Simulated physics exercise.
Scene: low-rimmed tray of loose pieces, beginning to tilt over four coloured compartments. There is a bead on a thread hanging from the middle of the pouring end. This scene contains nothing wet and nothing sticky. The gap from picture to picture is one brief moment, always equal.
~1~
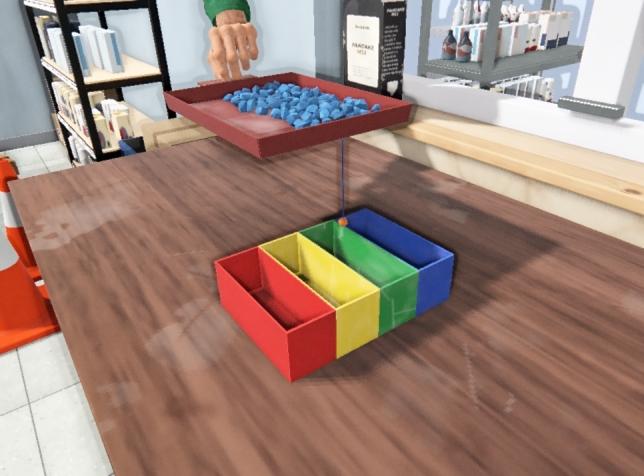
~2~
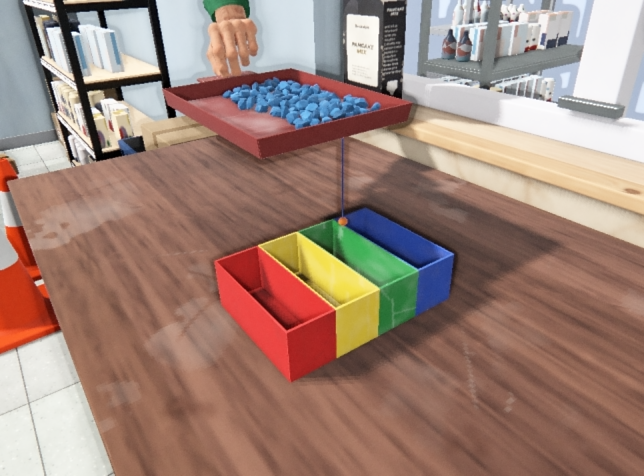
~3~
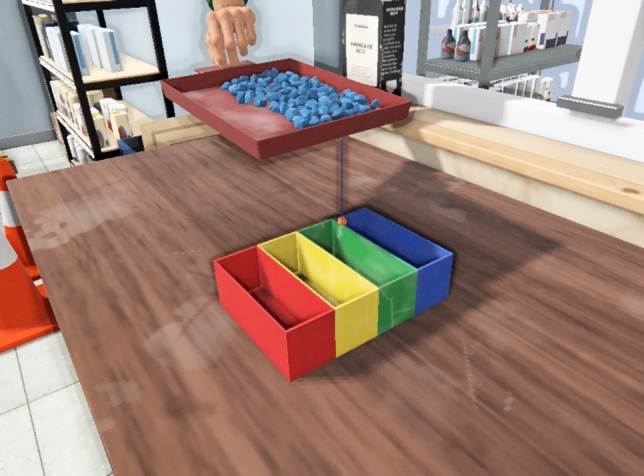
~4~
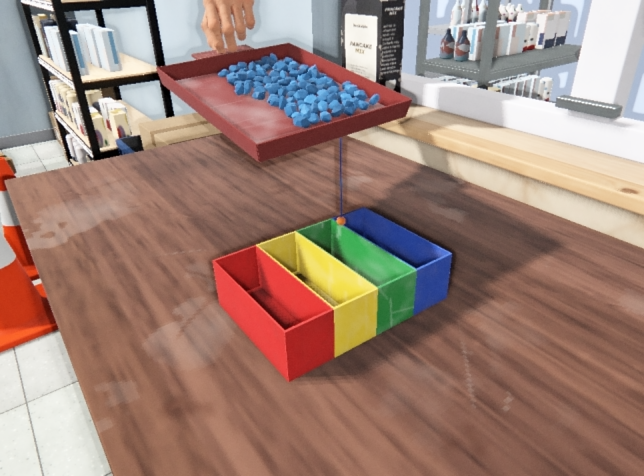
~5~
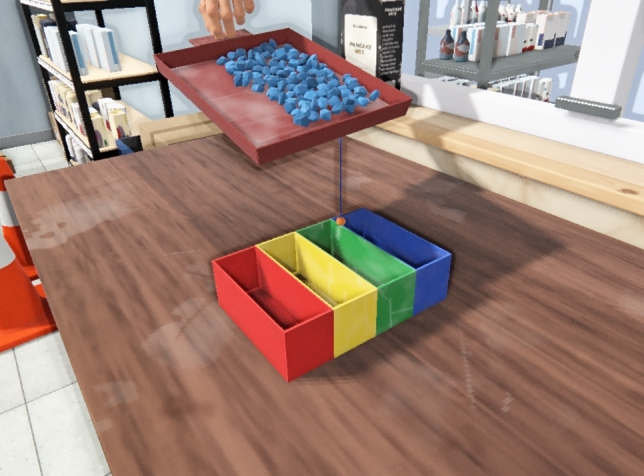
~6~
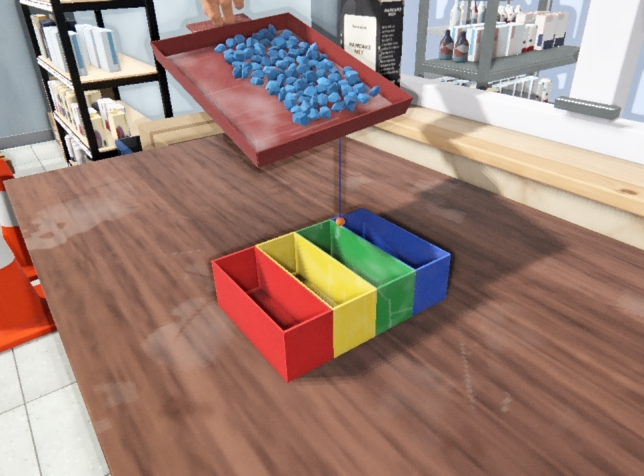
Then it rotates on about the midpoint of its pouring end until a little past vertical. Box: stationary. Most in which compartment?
Yellow compartment.
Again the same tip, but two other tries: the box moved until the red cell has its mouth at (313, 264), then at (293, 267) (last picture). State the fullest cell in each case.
The red one first, red second.
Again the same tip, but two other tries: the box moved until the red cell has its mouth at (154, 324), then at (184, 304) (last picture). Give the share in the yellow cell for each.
Close to 0 in a hundred, then close to 0 in a hundred.
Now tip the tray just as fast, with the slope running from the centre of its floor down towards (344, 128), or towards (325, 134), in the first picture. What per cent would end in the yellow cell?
Around 0 per cent first, around 20 per cent next.
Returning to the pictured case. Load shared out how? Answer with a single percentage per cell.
Red cell: Roughly 20; yellow cell: Roughly 40; green cell: Roughly 20; blue cell: Roughly 10.
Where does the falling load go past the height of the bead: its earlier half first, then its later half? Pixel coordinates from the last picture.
I'd put it at roughly (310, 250), and after that at roughly (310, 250).
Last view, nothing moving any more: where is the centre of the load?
Close to (323, 305).
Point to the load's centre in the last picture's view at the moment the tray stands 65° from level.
The middle of the pieces lands at roughly (311, 125).
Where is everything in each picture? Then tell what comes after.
Corners of the pouring end at (259, 137) and (408, 103), level; middle of the load at (295, 103), aquarium stones; bead on its thread at (343, 222); red cell at (312, 341); yellow cell at (358, 319); green cell at (398, 299); blue cell at (434, 281), in the first frame.
Corners of the pouring end at (259, 137) and (408, 102), level; middle of the load at (295, 100), in the second frame.
Corners of the pouring end at (258, 139) and (408, 101), tipped barely, lowest at the left corner; middle of the load at (294, 94), in the third frame.
Corners of the pouring end at (258, 142) and (408, 99), tipped a little, lowest at the left corner; middle of the load at (293, 85), in the fourth frame.
Corners of the pouring end at (258, 146) and (408, 98), tipped a little, lowest at the left corner; middle of the load at (293, 77), in the fifth frame.
Corners of the pouring end at (258, 150) and (409, 97), tipped clearly, lowest at the left corner; middle of the load at (292, 69); red cell at (309, 341); yellow cell at (355, 319); green cell at (395, 299); blue cell at (431, 281), in the sixth frame.
Soon, tray tipped steeply; nearly all on the tray; a small part falling or outside the box.
A while on, tray tipped past a quarter turn; about a third on the tray; about a quarter in the yellow cell; a small part in the red cell; a small part in the green cell; a stray few in the blue cell; a small part falling or outside the box.
Towards the end, tray tipped past a quarter turn; about half in the yellow cell; about a quarter in the red cell; about a quarter in the green cell; a small part in the blue cell; a stray few falling or outside the box.
Finally, tray tipped past a quarter turn; about half in the yellow cell; about a quarter in the red cell; about a quarter in the green cell; a small part in the blue cell; a stray few outside the box.
